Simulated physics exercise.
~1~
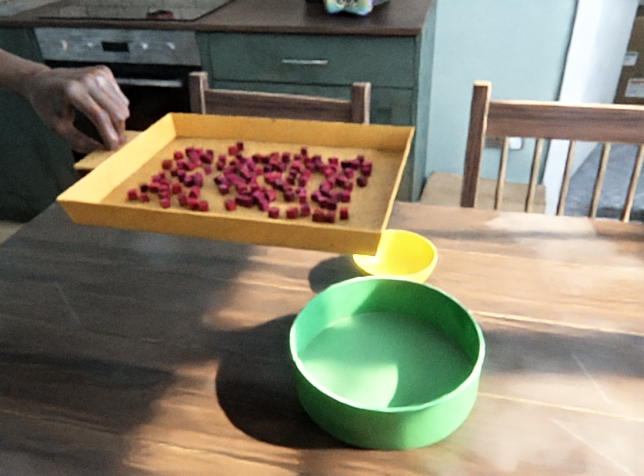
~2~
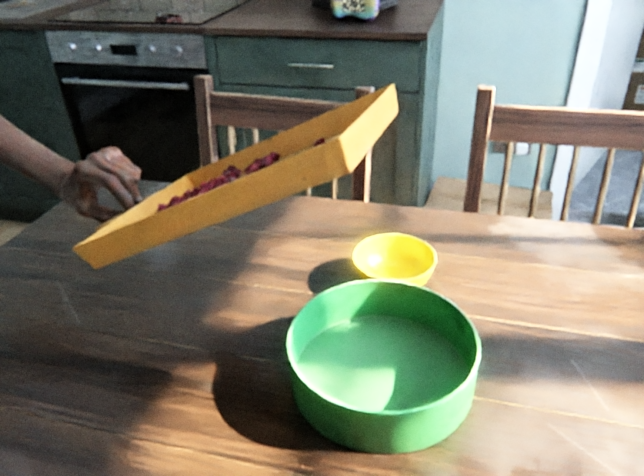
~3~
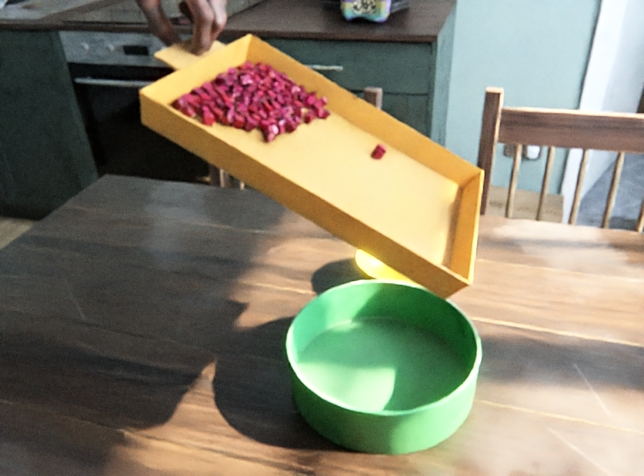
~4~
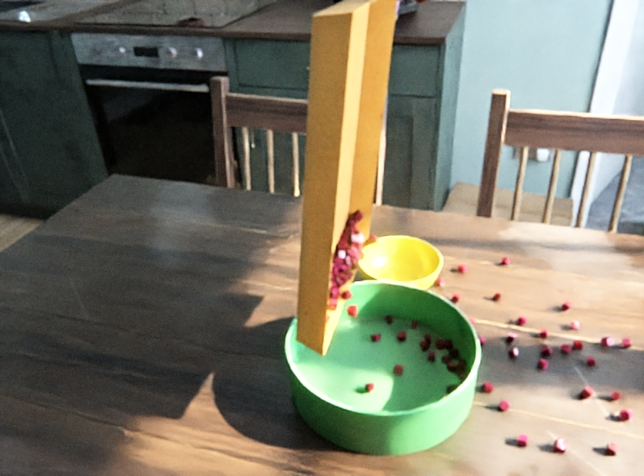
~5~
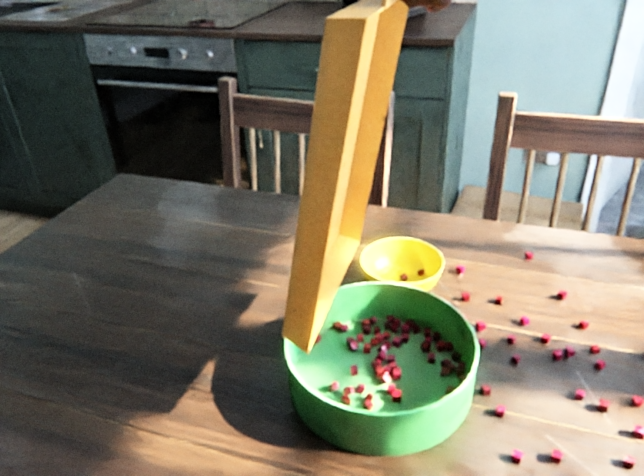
On a wooden kitchen table, a hand tilted a yellow-orange tray of beetroot cubes, then tipped it steeply to the right, spilling them mostly into a green pot, with many scattered across the table and a few in a yellow bowl.
